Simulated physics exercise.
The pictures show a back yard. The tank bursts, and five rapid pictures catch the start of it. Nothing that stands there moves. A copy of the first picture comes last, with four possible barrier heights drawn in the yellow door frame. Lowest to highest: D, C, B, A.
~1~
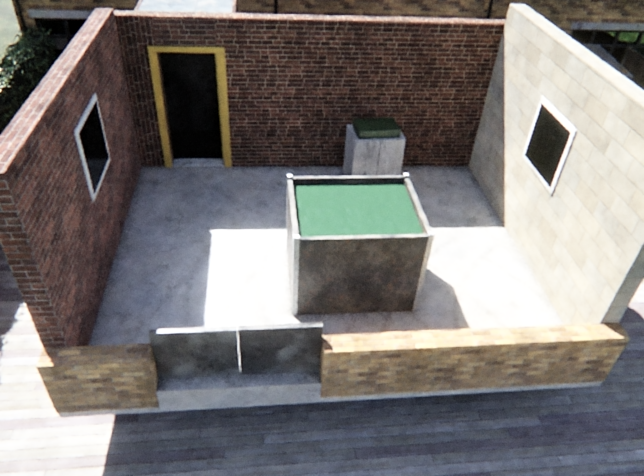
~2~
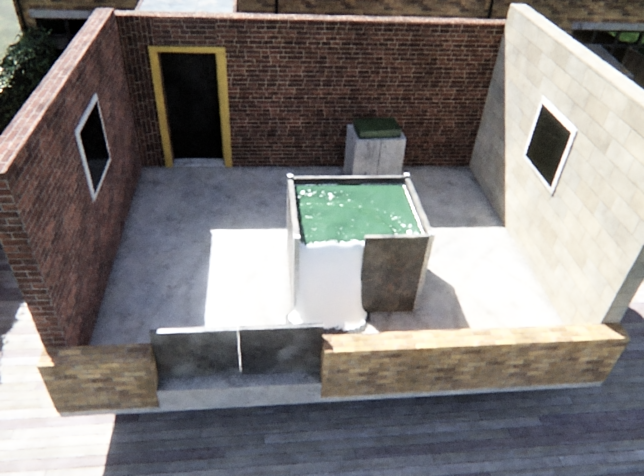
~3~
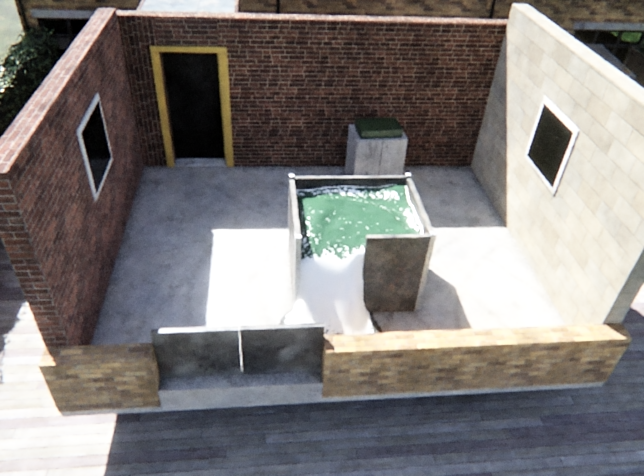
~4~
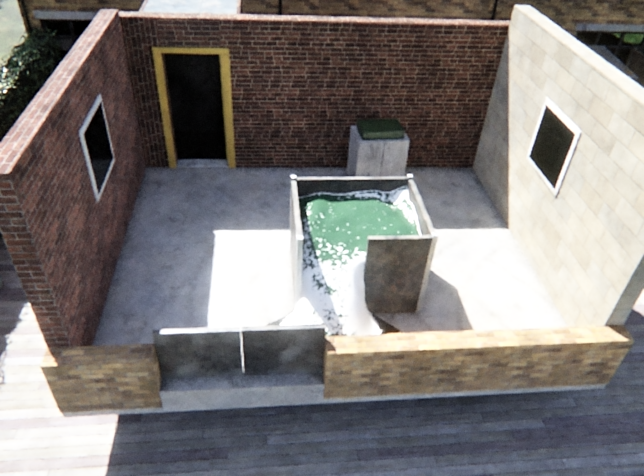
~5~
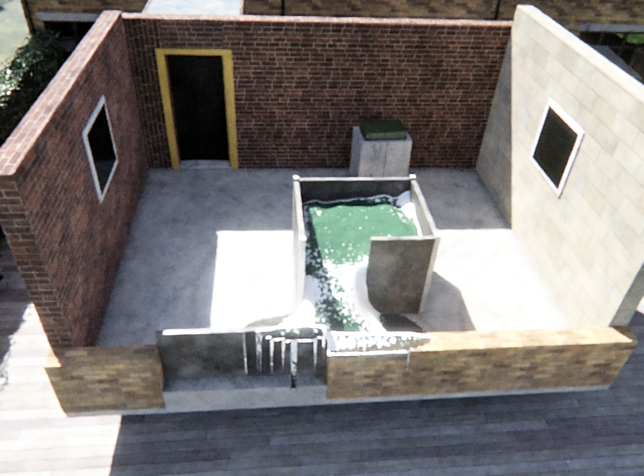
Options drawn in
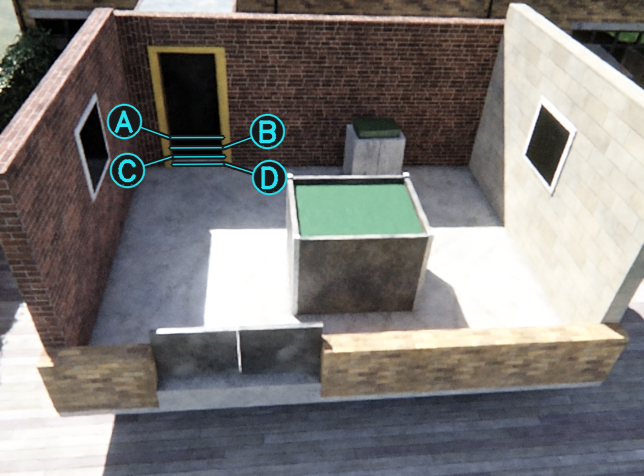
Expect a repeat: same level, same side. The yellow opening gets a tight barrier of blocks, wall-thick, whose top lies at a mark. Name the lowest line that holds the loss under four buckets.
Choose C.
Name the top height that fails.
D.
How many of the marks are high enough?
Three.
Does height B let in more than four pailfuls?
No.
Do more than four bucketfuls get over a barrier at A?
No, that is safe.
On the marked copy, A at (196, 137); B at (197, 147); C at (198, 156); D at (199, 164); from the bottom up D, C, B, A.
If A is chosen, nothing gets over.
If B is chosen, nothing gets over.
If C is chosen, a splash gets over, under a bucket.
If D is chosen, some 20 bucketfuls get in.
